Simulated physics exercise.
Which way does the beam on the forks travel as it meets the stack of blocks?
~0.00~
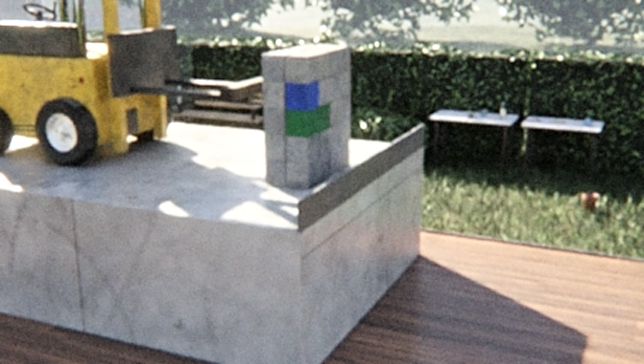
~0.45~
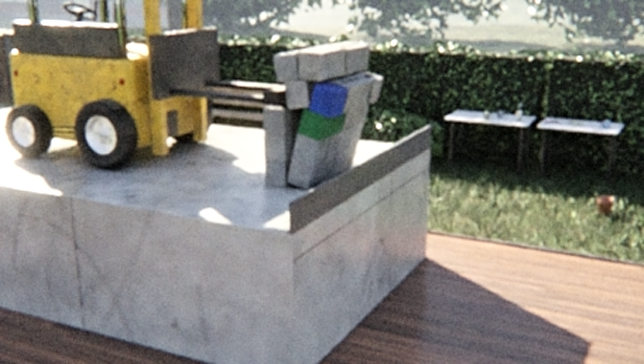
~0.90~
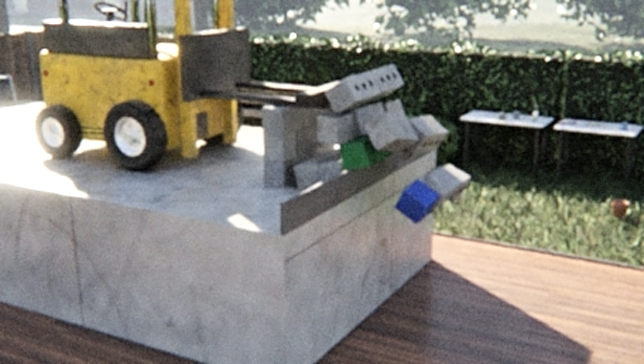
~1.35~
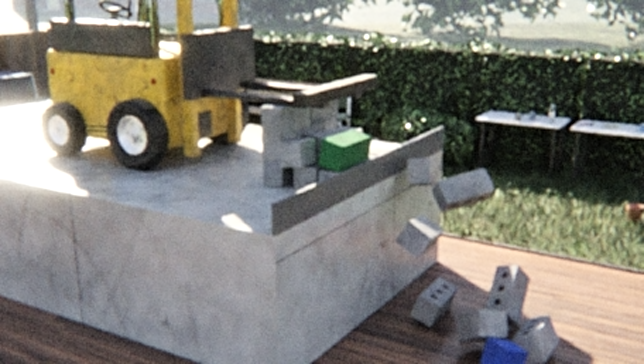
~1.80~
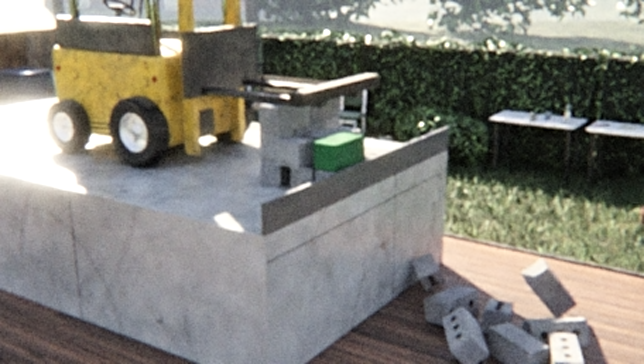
It moves to the right, pushing the upper part of the stack toward the edge of the platform.
The clip opens on a yellow forklift facing a small wall of concrete blocks, one blue and one green, on a pale raised platform in a back yard. The forks carry a beam to the right into the wall, and its upper part leans toward the low board along the edge. The leaning blocks break apart and topple over the board, the blue one dropping with them. Several tumble onto the wooden deck below while the forklift comes to rest. At the end, grey blocks lie heaped on the deck, and the green block stays on the platform beside the remaining stack.
